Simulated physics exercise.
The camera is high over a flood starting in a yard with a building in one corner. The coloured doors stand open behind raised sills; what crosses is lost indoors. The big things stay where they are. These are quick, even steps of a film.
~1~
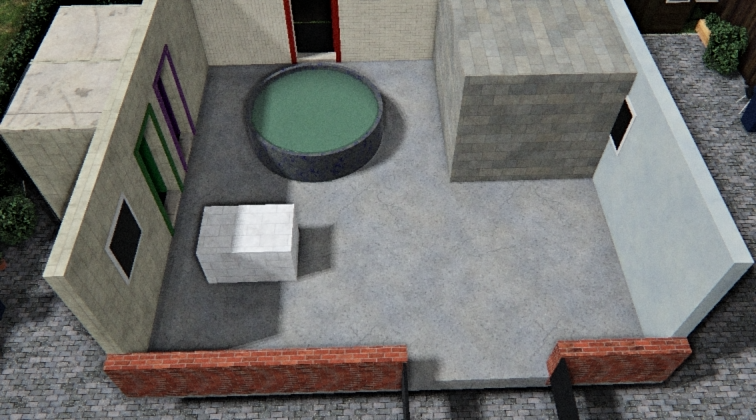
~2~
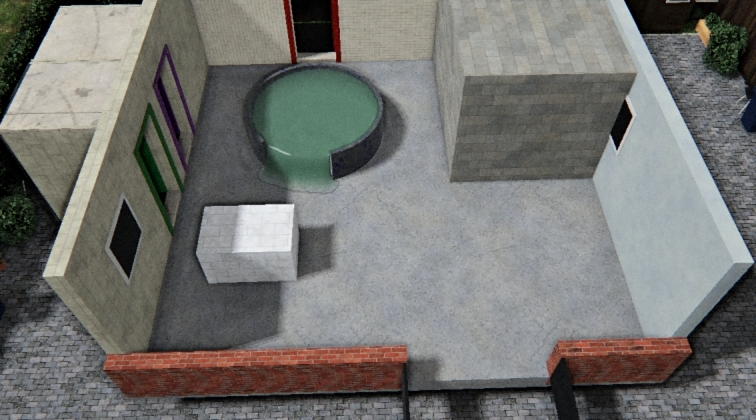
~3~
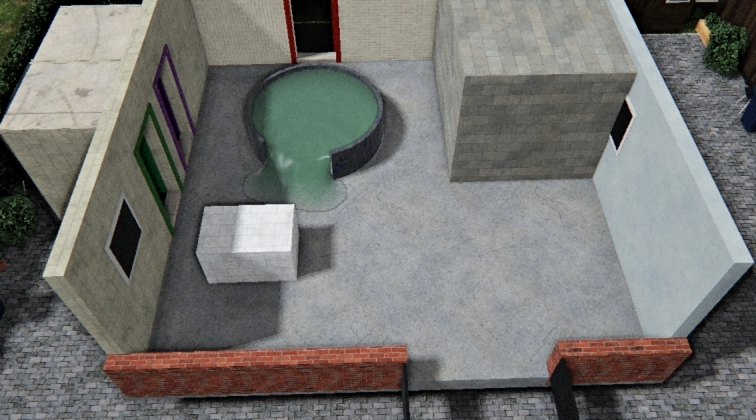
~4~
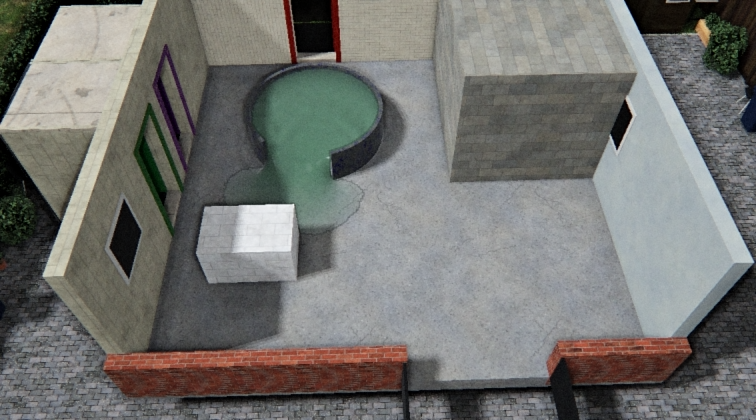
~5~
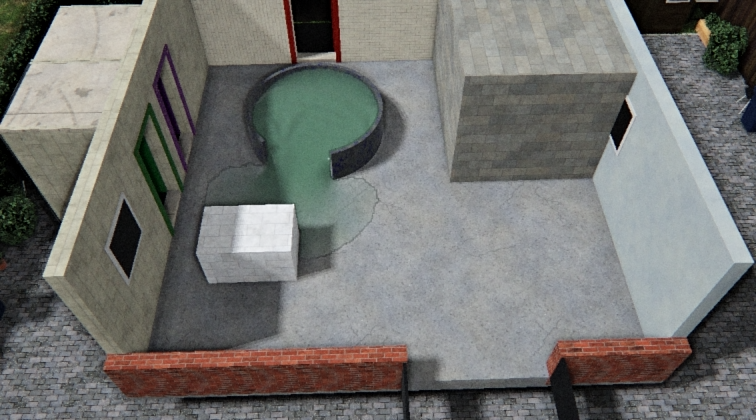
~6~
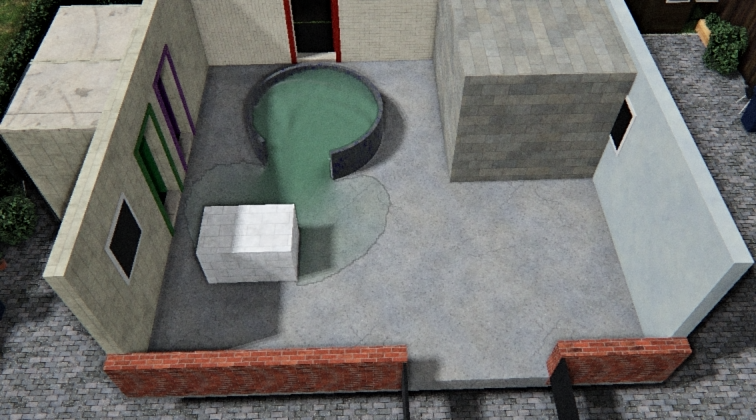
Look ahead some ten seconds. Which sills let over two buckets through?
The green door takes more than that; the red door stays under that; the purple door stays under that.
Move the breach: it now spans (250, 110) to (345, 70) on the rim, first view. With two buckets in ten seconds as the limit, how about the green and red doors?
In short: Green stays under, red takes more.
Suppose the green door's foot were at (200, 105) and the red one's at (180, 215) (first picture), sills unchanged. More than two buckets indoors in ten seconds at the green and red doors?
In short: Green keeps below it; red lets more in.
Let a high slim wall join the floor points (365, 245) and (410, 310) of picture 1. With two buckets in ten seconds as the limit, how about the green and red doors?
Then: Green is over; red stays under.
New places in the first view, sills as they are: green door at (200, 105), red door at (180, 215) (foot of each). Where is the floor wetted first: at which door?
First comes the red-painted one.
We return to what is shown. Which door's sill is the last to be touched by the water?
That is the red-painted one.
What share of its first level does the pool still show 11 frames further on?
About 54 per cent.
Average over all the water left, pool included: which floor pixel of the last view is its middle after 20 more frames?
Around (300, 197).
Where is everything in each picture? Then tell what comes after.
In the first picture, the pool at (315, 109) is whole and still.
In the second picture, water pours out at (297, 170) and has run to (263, 170).
In the third picture, water pours out at (297, 171) and has run to a hidden place.
In the fourth picture, the front is at a hidden place, out from the gap at (298, 172).
In the fifth picture, water pours out at (298, 172) and has run to a hidden place.
In the sixth picture, water pours out at (298, 172) and has run to (307, 279).
A moment on, water covers 20 % of the floor; the green door under two buckets in, the red door not reached, the purple door not reached.
Next, water covers 35 % of the floor; the green door far over two buckets in, the red door not reached, the purple door wet at the sill, nothing in.
Then, water covers 55 % of the floor; the green door far over two buckets in, the red door not reached, the purple door wet at the sill, nothing in.
Later, water covers 70 % of the floor; the green door far over two buckets in, the red door wet at the sill, nothing in, the purple door wet at the sill, nothing in.
In the end, water covers 85 % of the floor; the green door far over two buckets in, the red door wet at the sill, nothing in, the purple door wet at the sill, nothing in.
